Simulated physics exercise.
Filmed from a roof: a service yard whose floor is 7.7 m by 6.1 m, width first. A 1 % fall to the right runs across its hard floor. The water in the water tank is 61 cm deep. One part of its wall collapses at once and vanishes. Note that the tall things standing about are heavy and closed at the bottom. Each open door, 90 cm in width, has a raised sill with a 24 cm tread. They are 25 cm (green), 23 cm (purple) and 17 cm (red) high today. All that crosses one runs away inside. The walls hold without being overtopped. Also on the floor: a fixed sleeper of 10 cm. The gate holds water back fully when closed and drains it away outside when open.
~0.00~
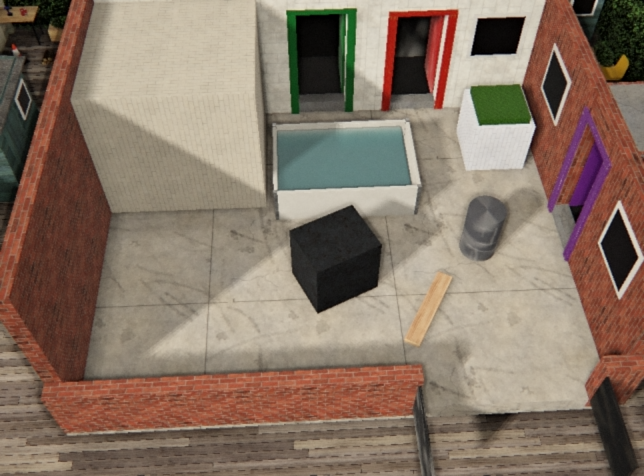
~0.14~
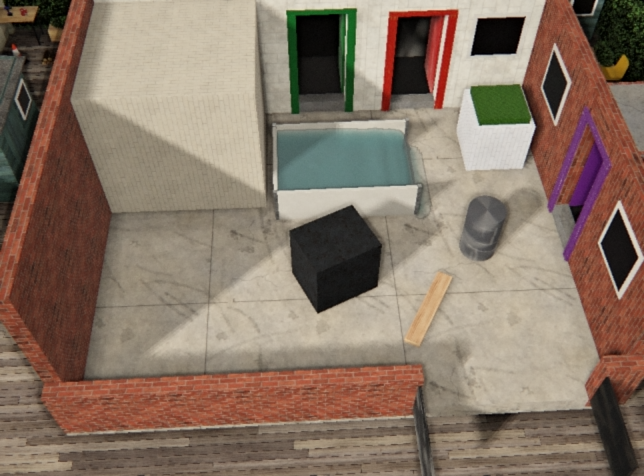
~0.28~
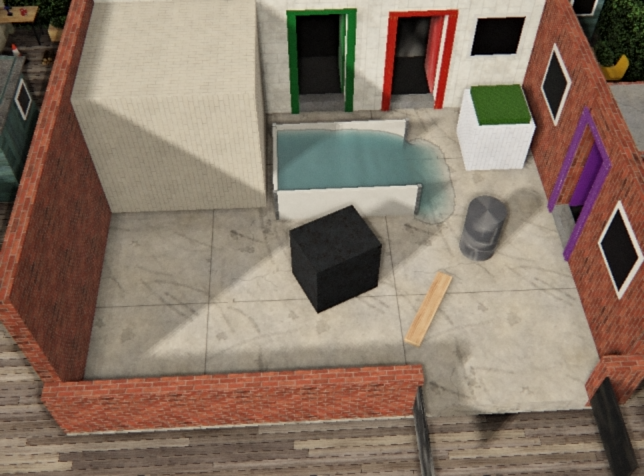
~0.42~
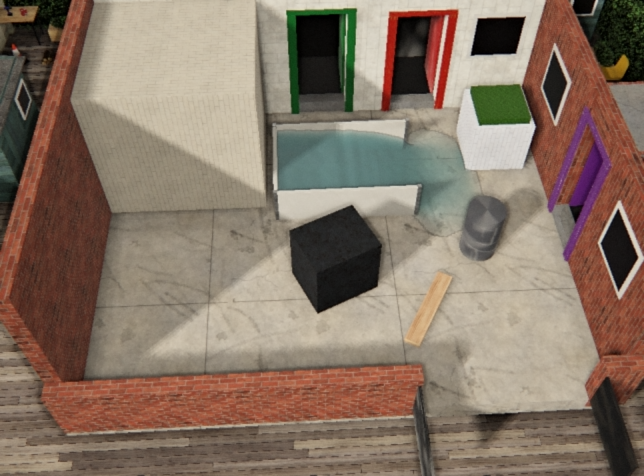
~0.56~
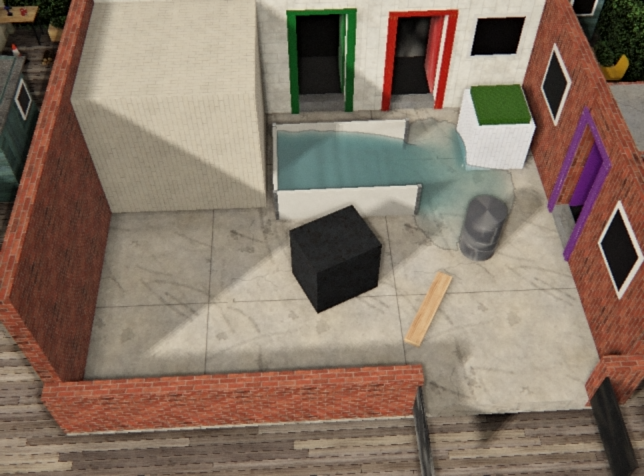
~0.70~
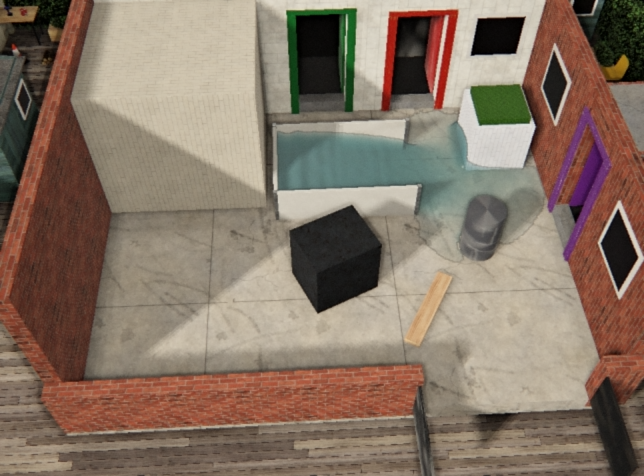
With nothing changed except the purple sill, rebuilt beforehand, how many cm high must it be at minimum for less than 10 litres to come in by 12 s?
At least 28 cm or so.
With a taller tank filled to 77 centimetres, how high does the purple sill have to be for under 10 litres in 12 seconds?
The step needs to be some 36 cm.
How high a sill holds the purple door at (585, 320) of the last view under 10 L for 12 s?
Minimum: About 6.0 cm.
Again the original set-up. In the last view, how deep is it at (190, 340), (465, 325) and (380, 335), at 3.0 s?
Depths of roughly 0 cm, 1 cm and 0 cm, in that order.
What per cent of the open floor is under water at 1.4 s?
20 %.
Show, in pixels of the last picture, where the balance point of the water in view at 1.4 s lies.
The water is centred around (394, 182) in the last picture's pixels.
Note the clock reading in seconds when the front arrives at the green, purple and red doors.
Front log: Green = 2.2 s, purple = 0.9 s, red = 0.9 s.
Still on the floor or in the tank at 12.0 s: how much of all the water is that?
About 60 in every hundred.
After 1.4 s water covers 20 % of the floor, deepest (40 cm) near (452, 165); 26 cm at the purple door, 0 litres in over its 23 cm sill.
After 3.0 s water covers 40 % of the floor, deepest (32 cm) near (512, 110); 25 cm at the purple door, 32 litres in over its 23 cm sill.
After 12.0 s water covers 70 % of the floor, deepest (13 cm) near (516, 123); 8 cm at the purple door, 35 litres in over its 23 cm sill.
At the purple door as built, the water arrived by 0.9 s and peaked near 31 cm at 2.0 s.
Run again over the same 12 s with other heights there, 29 litres in over 24 cm, 2 litres over 32 cm. The limit of 10 litres is kept from about 28 cm up.
